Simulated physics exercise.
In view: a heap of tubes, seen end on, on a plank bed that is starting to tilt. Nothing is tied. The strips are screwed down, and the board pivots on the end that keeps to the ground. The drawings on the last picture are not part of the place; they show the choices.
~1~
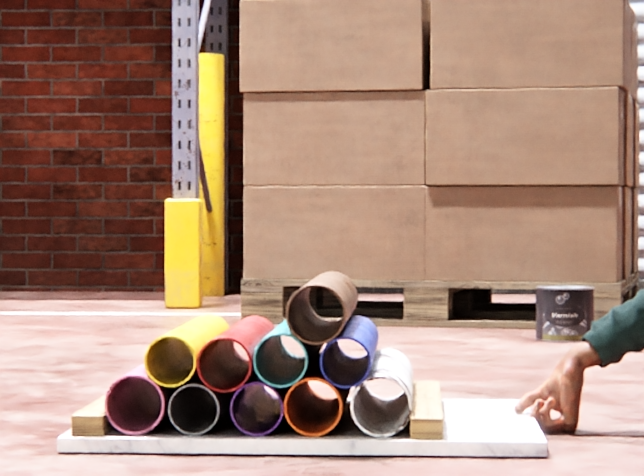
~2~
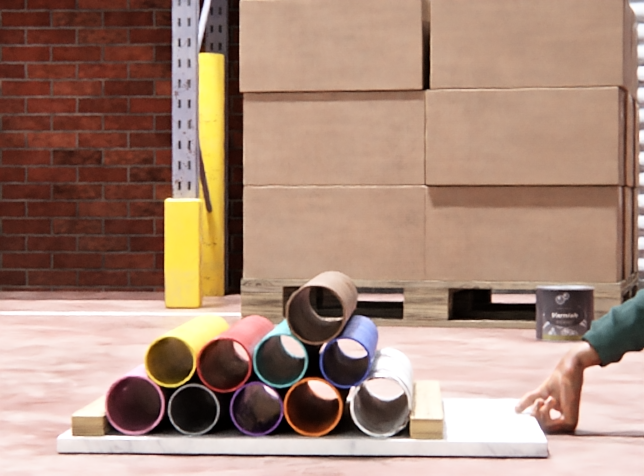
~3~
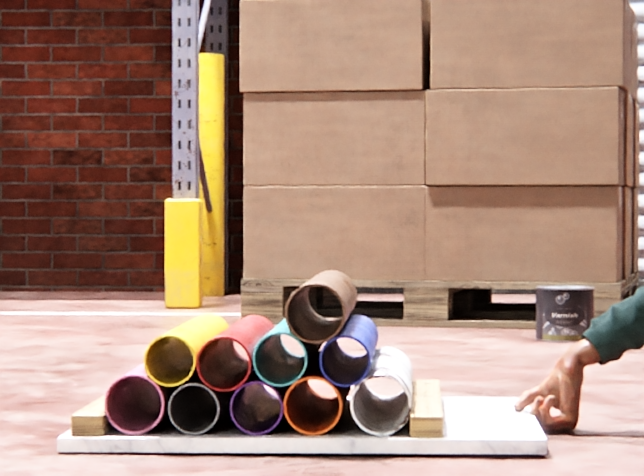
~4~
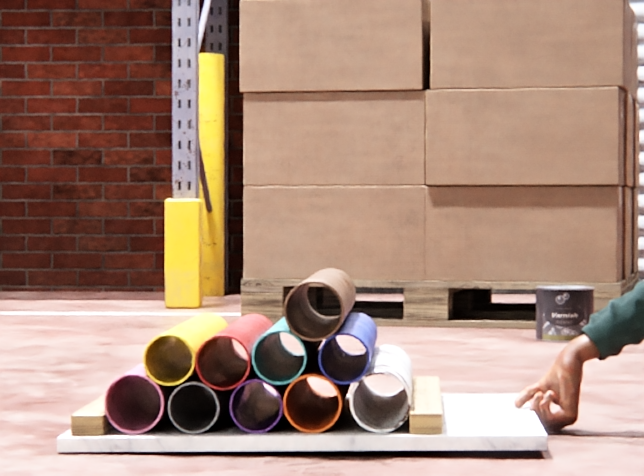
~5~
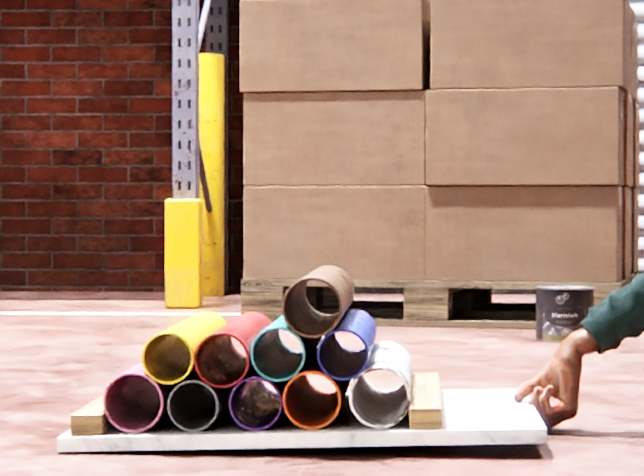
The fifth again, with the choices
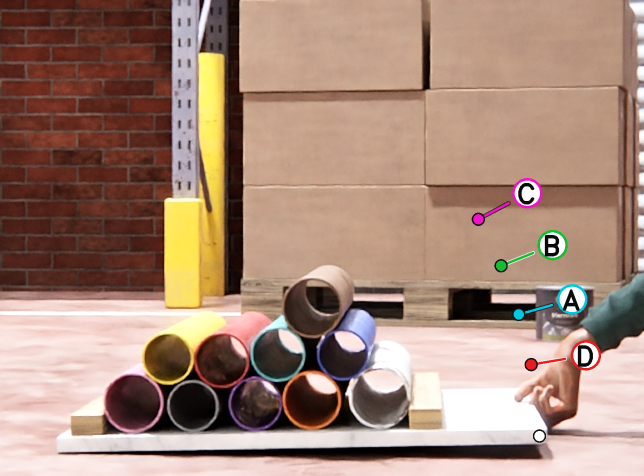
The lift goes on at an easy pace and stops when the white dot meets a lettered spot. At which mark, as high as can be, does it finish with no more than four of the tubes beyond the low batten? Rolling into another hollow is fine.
Mark B is as high as it can go.
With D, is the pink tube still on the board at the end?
Yes, with D.
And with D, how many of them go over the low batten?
At D the number is none.
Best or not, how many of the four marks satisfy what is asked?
Three of them.
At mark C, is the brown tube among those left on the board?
No.
On the copy, A at (519, 314); B at (501, 266); C at (478, 219); D at (531, 364); the white dot at (540, 436).
On B. First, board at 17°.
Then, board at 22°.
Finally, board at 22°, four over the low batten (turquoise, red, yellow, brown).
By contrast, A none over the low batten; C five over the low batten; D none over the low batten.
